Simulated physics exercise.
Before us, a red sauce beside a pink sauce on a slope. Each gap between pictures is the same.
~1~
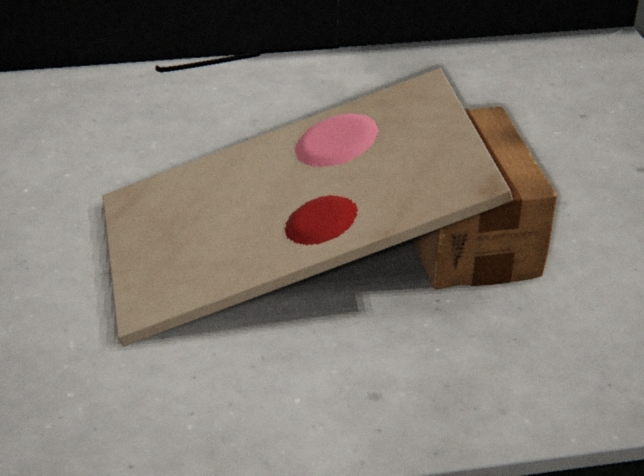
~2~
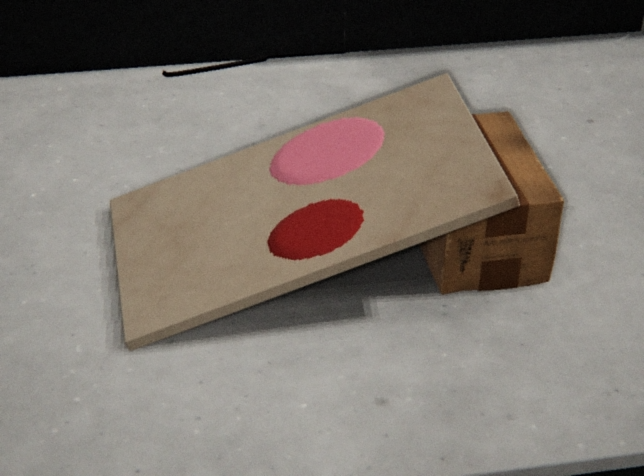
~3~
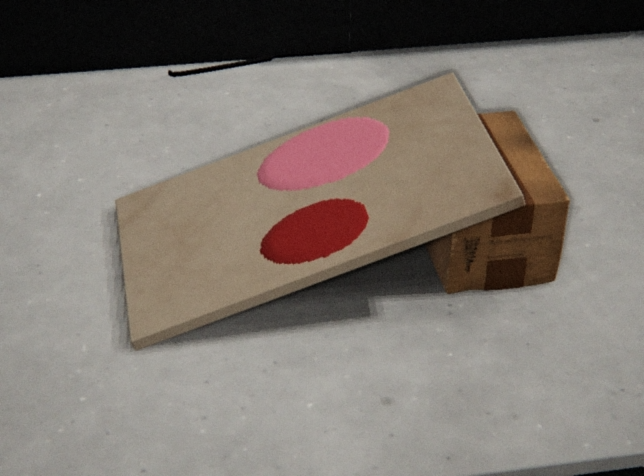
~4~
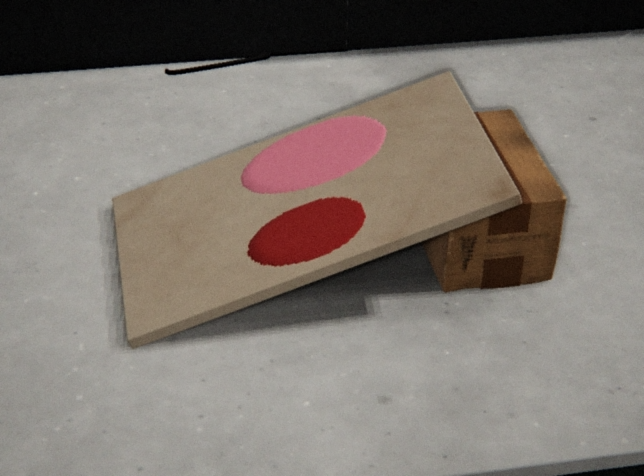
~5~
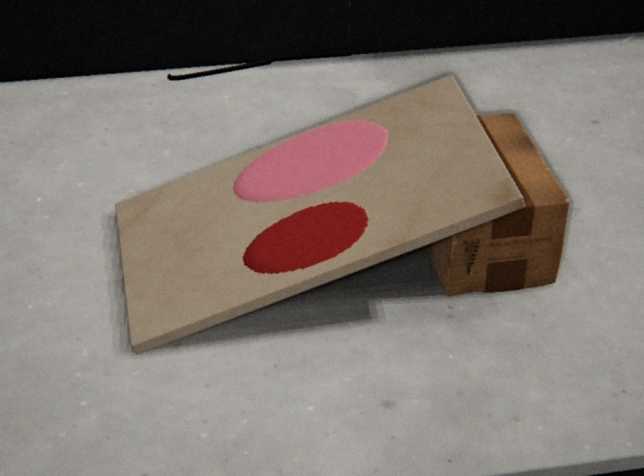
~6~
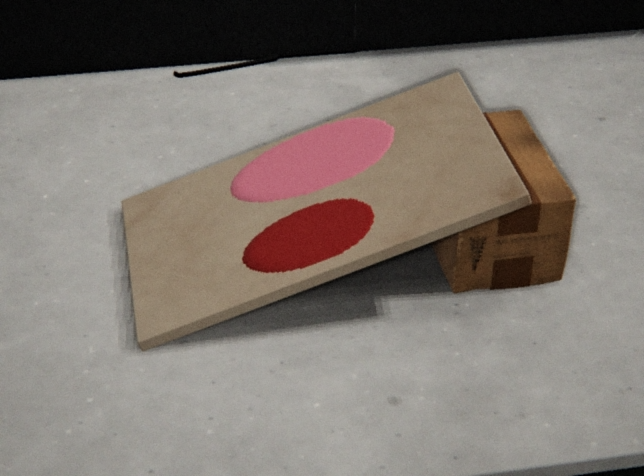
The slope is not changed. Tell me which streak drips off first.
The back streak drips off first.
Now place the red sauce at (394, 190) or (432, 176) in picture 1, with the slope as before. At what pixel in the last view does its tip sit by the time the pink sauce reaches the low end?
About (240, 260), then about (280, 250).
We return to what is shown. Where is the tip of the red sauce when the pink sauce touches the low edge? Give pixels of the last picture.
The leading point sits close to (171, 286) in the last view.
A moment on, the red sauce is three quarters of the way down; the pink sauce is three quarters of the way down.
Further on, the red sauce is close to the edge; the pink sauce is close to the edge.
When it is over, the red sauce is close to the edge; the pink sauce is at the low edge.
